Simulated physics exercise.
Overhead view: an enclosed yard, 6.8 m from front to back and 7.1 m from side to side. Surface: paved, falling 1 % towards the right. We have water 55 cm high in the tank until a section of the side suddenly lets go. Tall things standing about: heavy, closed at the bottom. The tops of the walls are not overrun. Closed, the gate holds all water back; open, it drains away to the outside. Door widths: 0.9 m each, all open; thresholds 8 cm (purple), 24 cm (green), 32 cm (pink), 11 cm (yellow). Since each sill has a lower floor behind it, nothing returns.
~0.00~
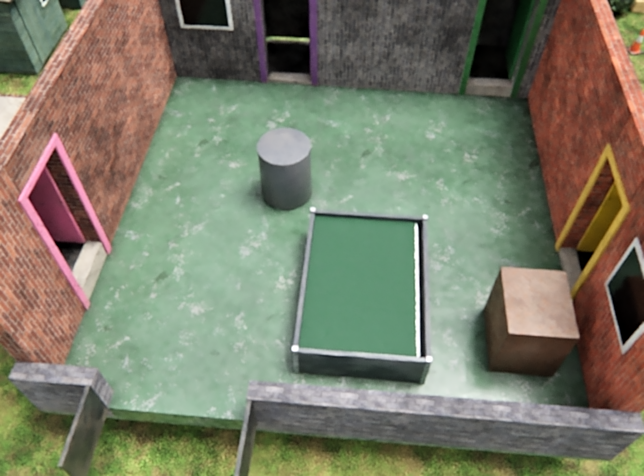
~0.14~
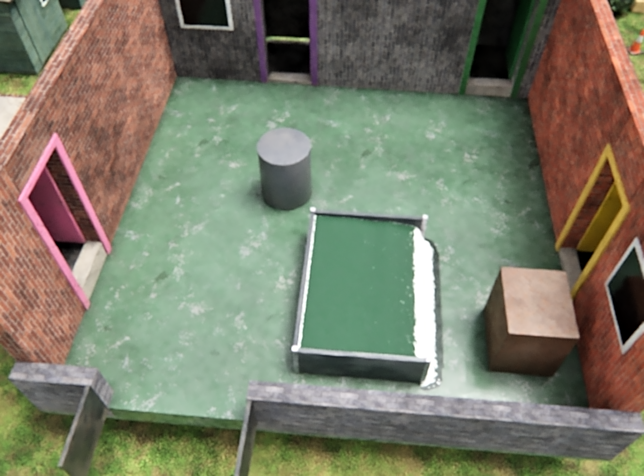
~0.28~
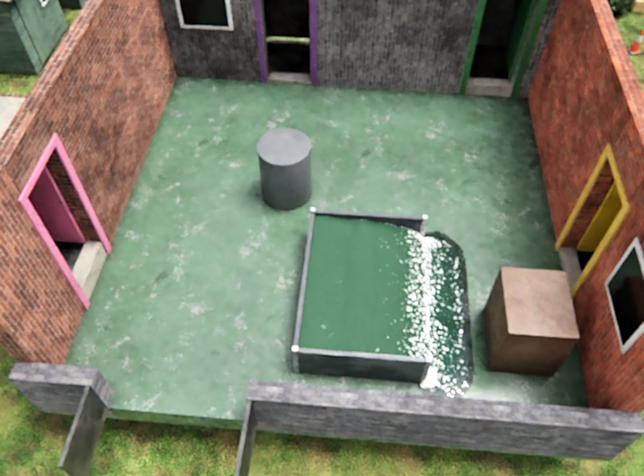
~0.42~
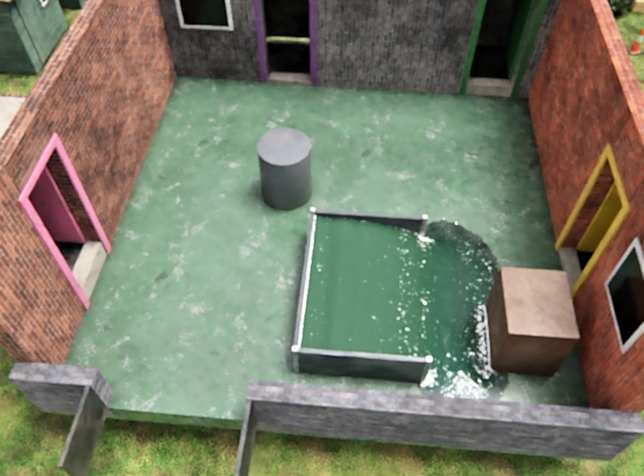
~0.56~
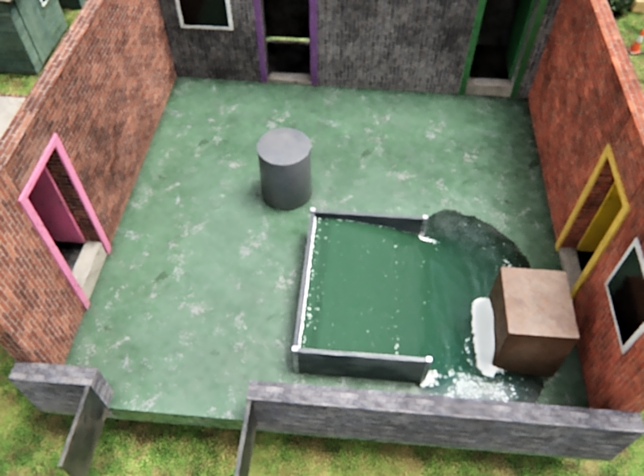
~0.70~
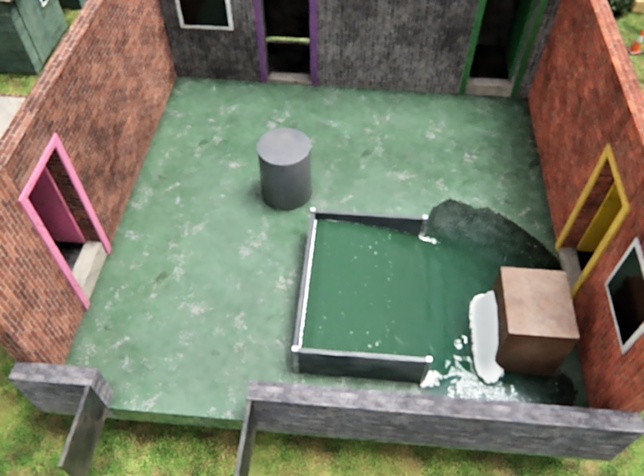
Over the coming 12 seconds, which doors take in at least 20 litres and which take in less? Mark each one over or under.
Purple door - under; green door - under; pink door - under; yellow door - over.
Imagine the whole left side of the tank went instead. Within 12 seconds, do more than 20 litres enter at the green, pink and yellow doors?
Result: Green limit not passed, pink limit not passed, yellow limit not passed.
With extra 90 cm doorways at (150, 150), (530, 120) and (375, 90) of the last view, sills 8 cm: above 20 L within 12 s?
In that order: Short of it, beyond it, short of it.
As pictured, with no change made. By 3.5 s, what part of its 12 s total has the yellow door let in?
I'd put it at about 95 per cent by that point.
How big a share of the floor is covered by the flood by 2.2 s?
20 %.
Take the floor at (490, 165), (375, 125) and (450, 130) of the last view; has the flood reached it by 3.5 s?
Going in order, covered, then clear, then covered.
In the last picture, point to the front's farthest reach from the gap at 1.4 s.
Roughly at pixel (543, 194).
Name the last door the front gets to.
Looks like the pink door.
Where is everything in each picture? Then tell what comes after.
Still water, 55 cm deep, in the tank at (365, 281), in the first picture.
The front is at (429, 384), 1.2 m from the gap at (420, 300); 0.3 m2 of floor is under water; 55 cm left at the back of the tank, in the second picture.
Water pours out at (420, 301) and has run 1.4 m, to (452, 394); typically 9 cm deep outside, 55 cm at the tank's back, in the third picture.
Water pours out at (420, 301) and has run 1.7 m, to a hidden place; typically 10 cm deep outside, 52 cm at the tank's back, in the fourth picture.
The front is at a hidden place, 2.0 m from the gap at (420, 302); 4.1 m2 of floor is under water; 46 cm left at the back of the tank, in the fifth picture.
The front is at a hidden place, 2.3 m from the gap at (420, 301); 5.5 m2 of floor is under water; 46 cm left at the back of the tank, in the sixth picture.
After 1.4 s water covers 20 % of the floor and is deepest (39 cm) near (470, 336); purple door not reached, green door not reached, pink door not reached, yellow door 11 cm at the sill, 63 L in.
After 2.2 s water covers 20 % of the floor and is deepest (34 cm) near (590, 432); purple door not reached, green door not reached, pink door not reached, yellow door 26 cm at the sill, 171 L in.
After 3.5 s water covers 35 % of the floor and is deepest (24 cm) near (525, 100); purple door not reached, green door 19 cm at the sill, 0 L in, pink door not reached, yellow door 15 cm at the sill, 245 L in.
After 7.0 s water covers 60 % of the floor and is deepest (12 cm) near (536, 157); purple door 4 cm at the sill, 0 L in, green door 11 cm at the sill, 0 L in, pink door 1 cm at the sill, 0 L in, yellow door 8 cm at the sill, 255 L in.
After 12.0 s water covers 90 % of the floor and is deepest (8 cm) near (556, 262); purple door 3 cm at the sill, 0 L in, green door 7 cm at the sill, 0 L in, pink door 3 cm at the sill, 0 L in, yellow door 7 cm at the sill, 255 L in.
